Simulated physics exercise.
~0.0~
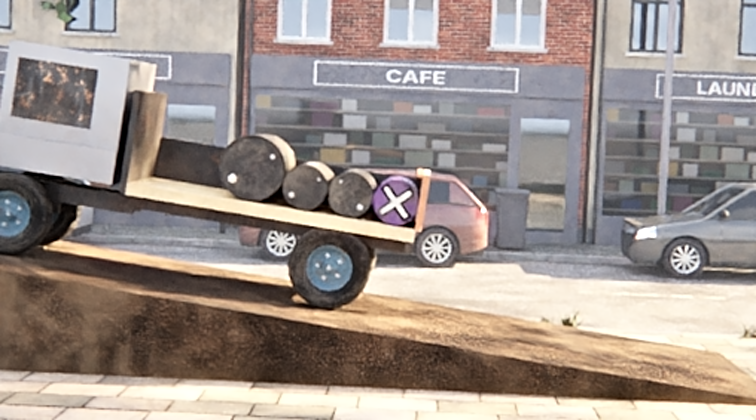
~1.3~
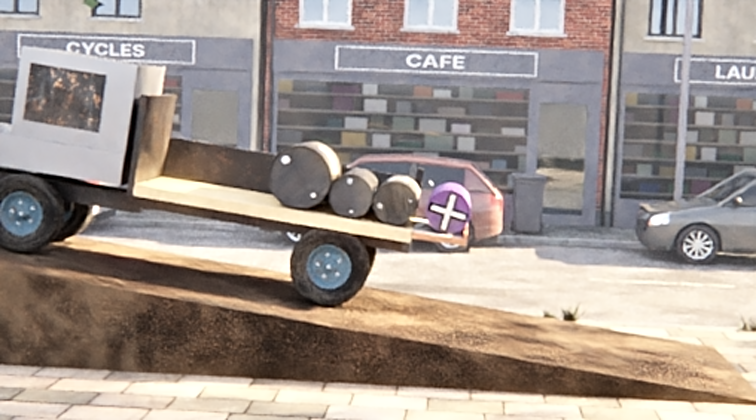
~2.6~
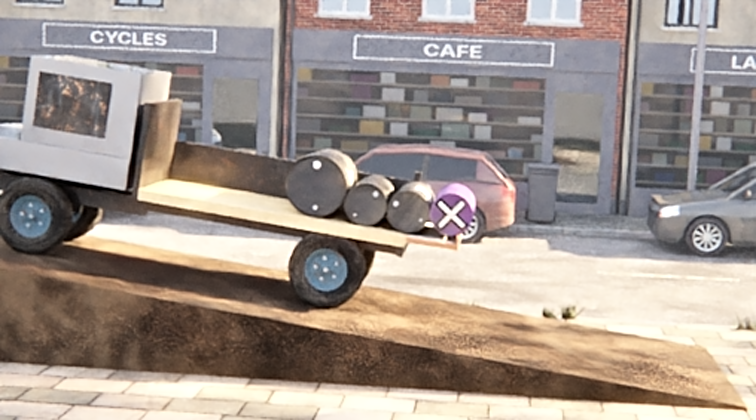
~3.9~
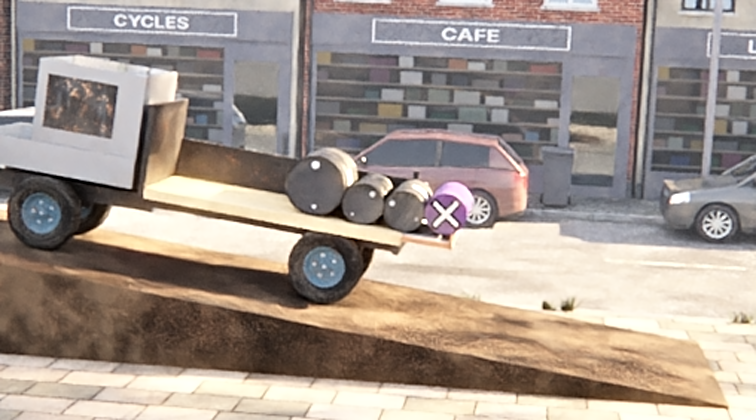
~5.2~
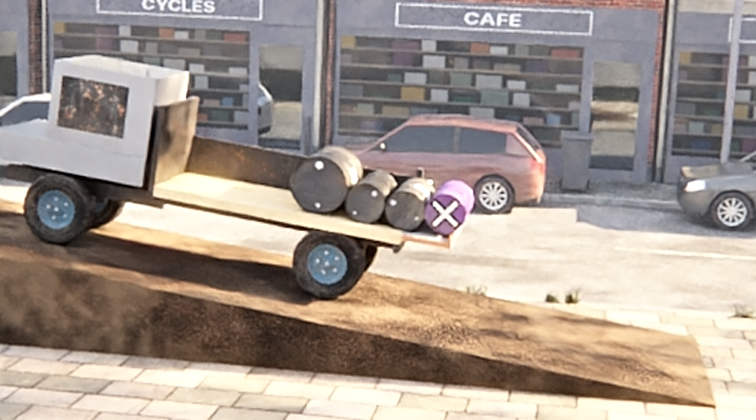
Pick-up standing nose-up on a ramp, its tailgate dropping as four drums roll right, the purple one stopping on the lowered gate.
